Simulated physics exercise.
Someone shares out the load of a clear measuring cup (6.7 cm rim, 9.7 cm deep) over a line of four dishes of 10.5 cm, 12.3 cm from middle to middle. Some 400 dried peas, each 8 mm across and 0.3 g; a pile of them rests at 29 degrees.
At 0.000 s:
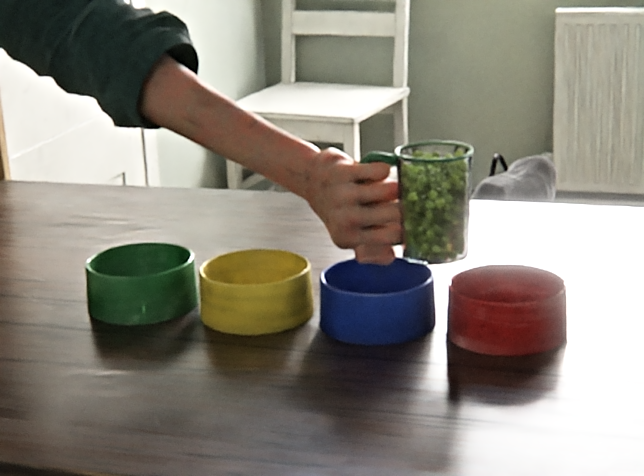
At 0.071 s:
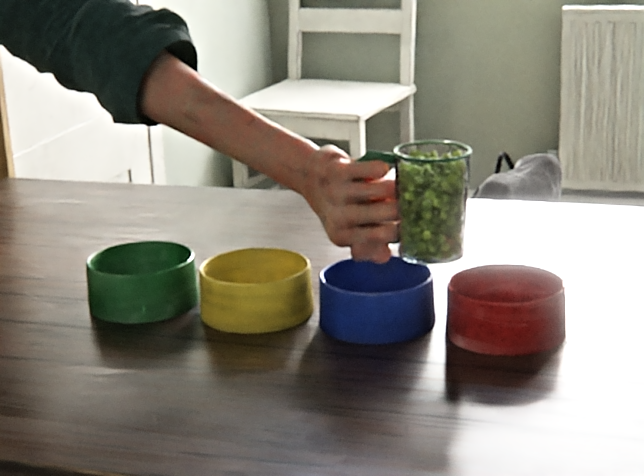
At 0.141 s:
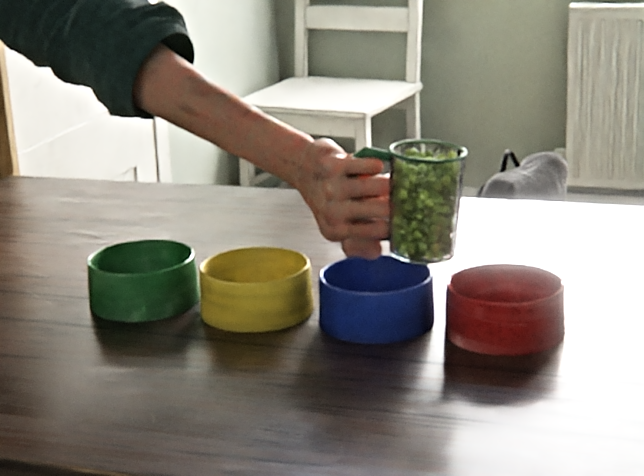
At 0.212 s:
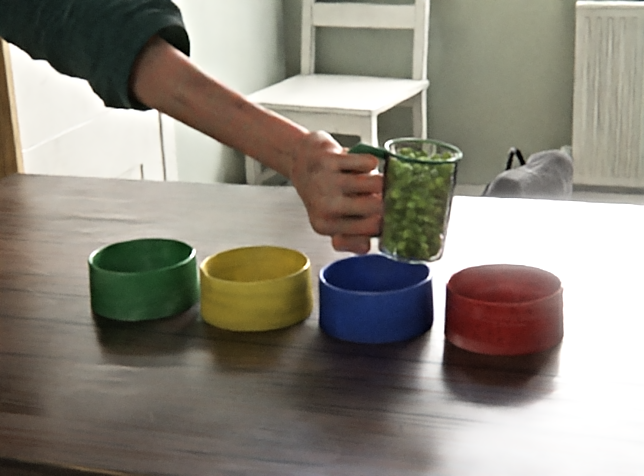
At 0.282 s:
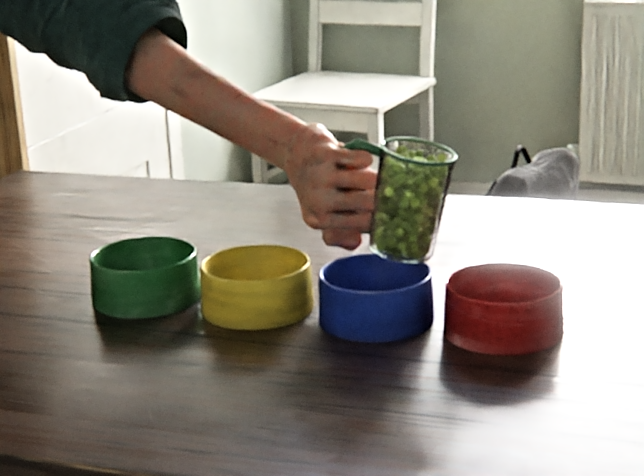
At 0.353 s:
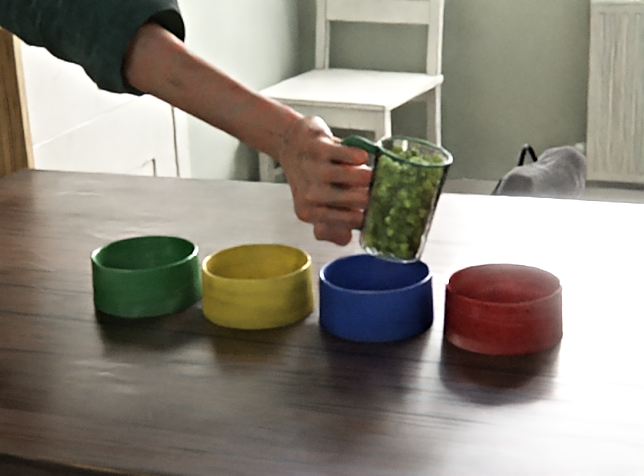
A hand moving a clear cup of green peas slightly left and gradually tilting it above four coloured dishes on a table.
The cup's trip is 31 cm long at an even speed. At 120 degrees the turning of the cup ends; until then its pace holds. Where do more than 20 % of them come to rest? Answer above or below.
Red below, blue below, green below, yellow above, counter below.
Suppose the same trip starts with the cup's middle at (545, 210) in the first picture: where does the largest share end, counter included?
The winner: Blue.
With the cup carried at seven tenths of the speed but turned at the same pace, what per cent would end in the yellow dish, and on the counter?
Yellow 10, counter 20.
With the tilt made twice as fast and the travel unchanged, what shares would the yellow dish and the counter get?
Then: Yellow 0, counter 0.
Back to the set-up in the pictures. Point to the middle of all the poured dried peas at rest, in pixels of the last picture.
Around (263, 290).
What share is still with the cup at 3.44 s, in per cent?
Some 0 per cent of the load.
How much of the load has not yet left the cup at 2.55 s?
About 15 per cent.
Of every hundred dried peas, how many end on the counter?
Some 5 per cent.
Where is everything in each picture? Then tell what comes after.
The first picture shows cup at (435, 203), tilt 0 degrees, lip at (471, 153), moved 0.0 cm; middle of the pieces at (437, 202); red dish at (507, 284); blue dish at (377, 275); yellow dish at (255, 267); green dish at (140, 260).
The second picture shows cup at (432, 203), tilt 1 degrees, lip at (469, 153), moved 0.2 cm; middle of the pieces at (434, 202).
The third picture shows cup at (425, 202), tilt 4 degrees, lip at (464, 155), moved 0.8 cm; middle of the pieces at (427, 201).
The fourth picture shows cup at (417, 202), tilt 8 degrees, lip at (459, 158), moved 1.5 cm; middle of the pieces at (420, 201).
The fifth picture shows cup at (409, 201), tilt 11 degrees, lip at (454, 160), moved 2.2 cm; middle of the pieces at (412, 200).
The sixth picture shows cup at (402, 200), tilt 15 degrees, lip at (449, 163), moved 2.9 cm; middle of the pieces at (405, 199); red dish at (503, 283); blue dish at (376, 272); yellow dish at (256, 262); green dish at (145, 253). The cup turns about 50 degrees a second and travels 10 cm a second.
Then, at 1.67 s, tilt 80 degrees; cup holds 95 %, blue 5 %.
After 2.55 s, tilt 120 degrees; cup holds 15 %, blue 5 %, yellow 75 %.
After 3.44 s, tilt 120 degrees; cup holds 0 %, blue 5 %, yellow 85 %.
In the end, at 3.7 s, red 0 %, blue 5 %, green 0 %, yellow 85 %, counter 5 %.
